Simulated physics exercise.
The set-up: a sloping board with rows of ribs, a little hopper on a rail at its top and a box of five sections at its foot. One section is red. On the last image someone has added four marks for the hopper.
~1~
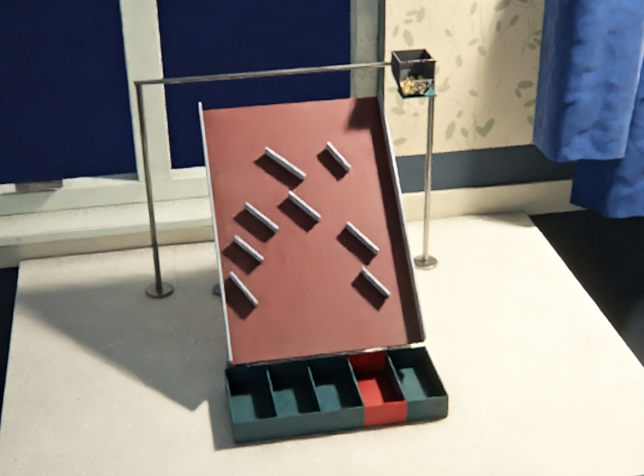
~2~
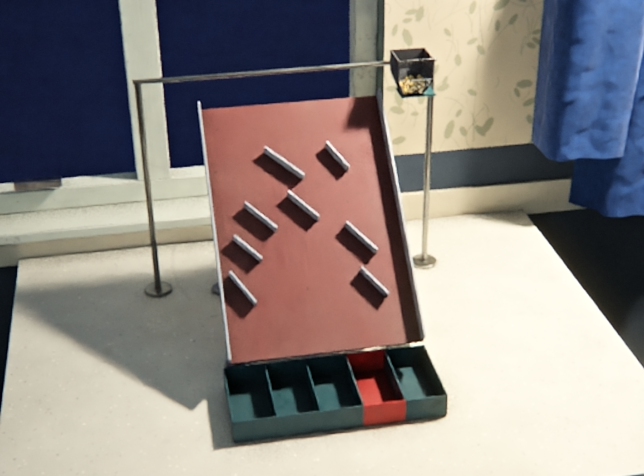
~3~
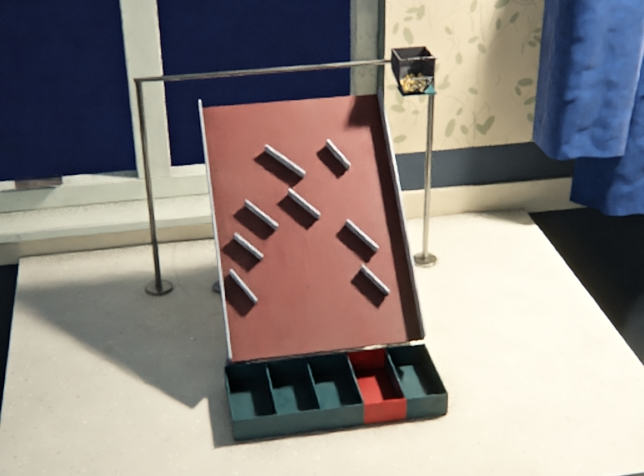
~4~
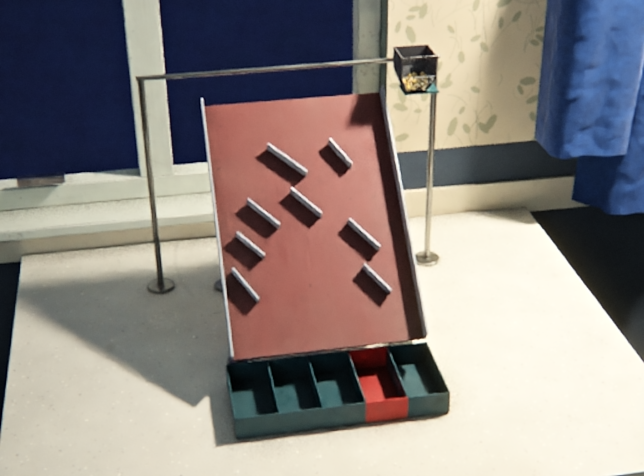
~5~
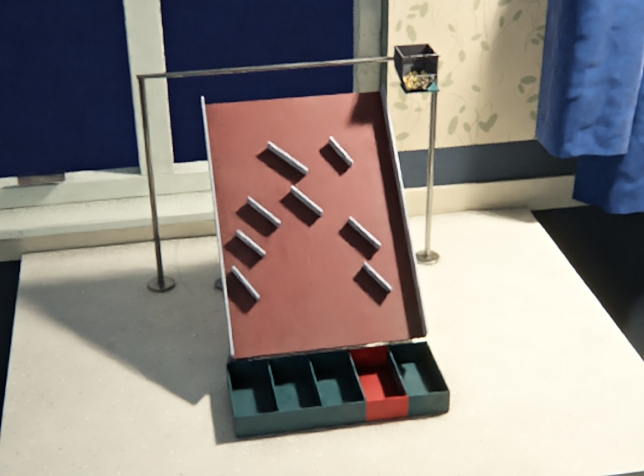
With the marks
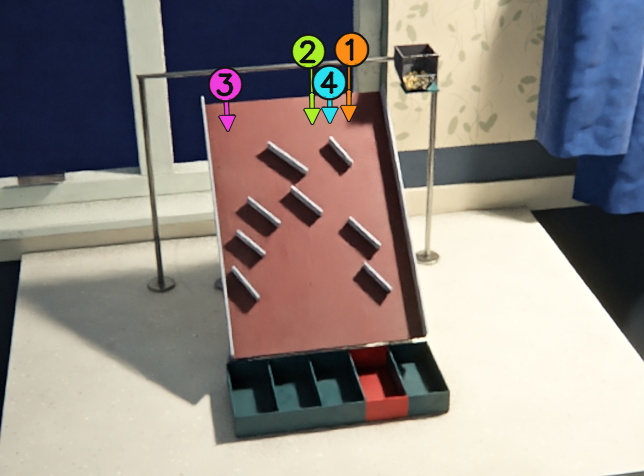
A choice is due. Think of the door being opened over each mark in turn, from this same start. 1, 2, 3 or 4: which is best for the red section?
The answer is mark 2.
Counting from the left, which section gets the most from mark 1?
The fifth.
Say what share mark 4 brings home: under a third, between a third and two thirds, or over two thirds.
Under a third.
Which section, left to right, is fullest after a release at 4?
It is the fifth one.
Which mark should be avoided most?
1 it is.
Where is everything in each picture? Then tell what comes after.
Hopper (412, 85), puffed corn balls, door shut, in the first frame.
Ribs (265, 147) to (304, 174), (327, 141) to (349, 166), (245, 202) to (277, 227), in the second frame.
Ribs (289, 189) to (320, 214), (235, 233) to (262, 256), (347, 220) to (378, 248), in the third frame.
Ribs (233, 268) to (259, 298), (364, 264) to (391, 290), in the fourth frame.
Red section (387, 407), number 4 of 5 from the left, in the fifth frame.
On the marked copy, mark 1 meets the board at (348, 115); mark 2 meets the board at (312, 118); mark 3 meets the board at (227, 125); mark 4 meets the board at (329, 117).
If 1 is chosen, not one piece in the red section, almost all in other sections, about a tenth outside the box.
If 2 is chosen, roughly half in the red section, roughly a third in other sections, roughly a quarter outside the box.
If 3 is chosen, about a tenth in the red section, the larger part in other sections, about a tenth held on the board.
If 4 is chosen, roughly a quarter in the red section, roughly half in other sections, roughly a quarter outside the box.
